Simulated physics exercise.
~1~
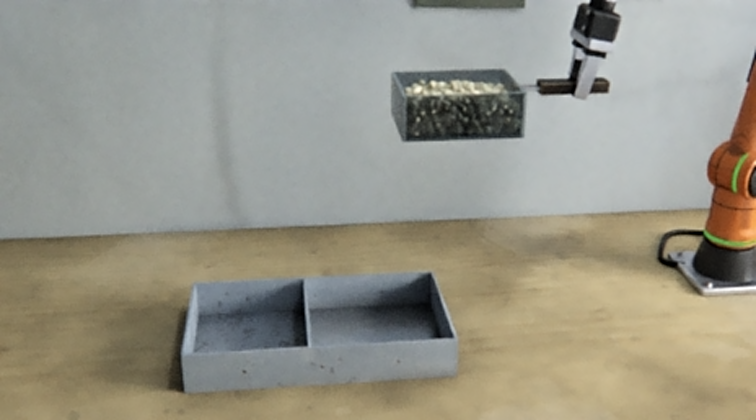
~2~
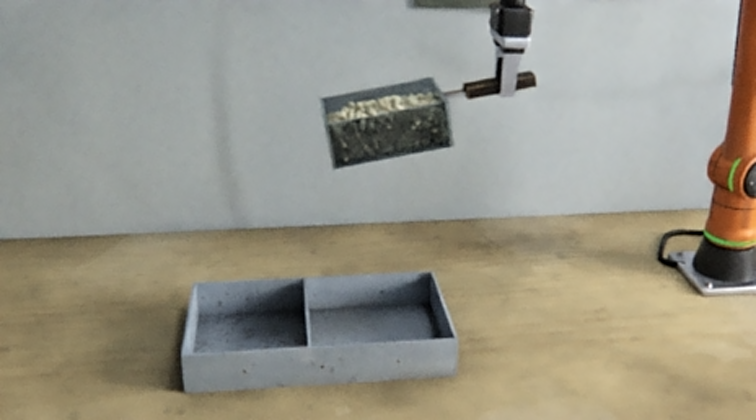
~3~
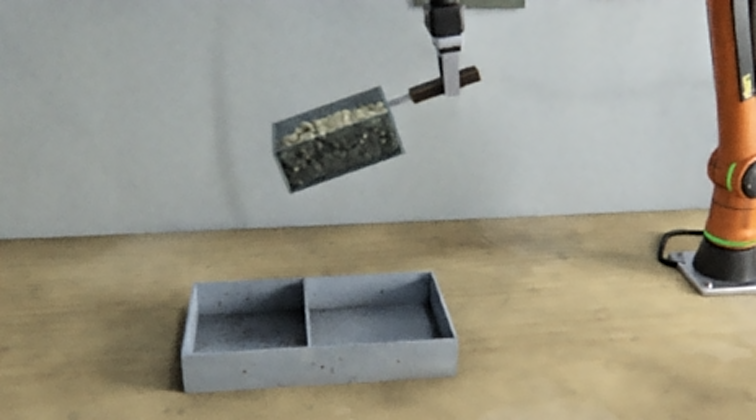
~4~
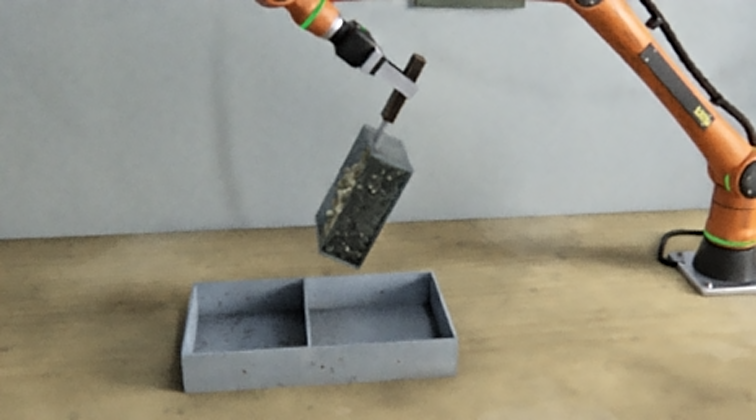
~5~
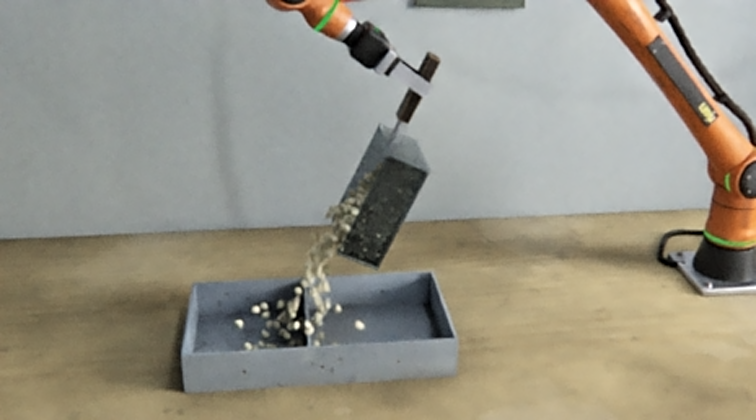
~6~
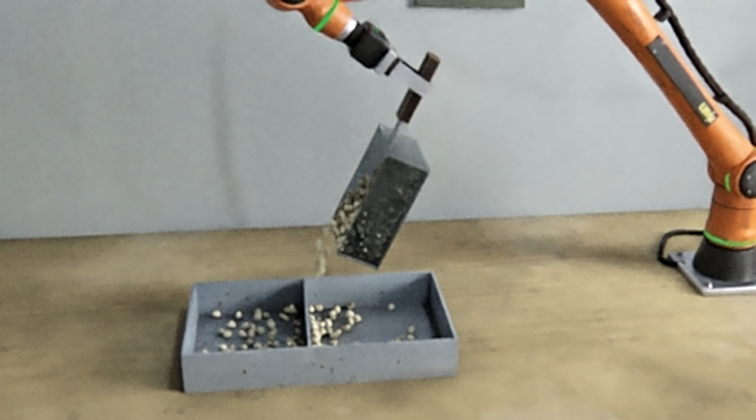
Above a divided gray tray, a robot arm tips a box, spilling beans into both compartments.
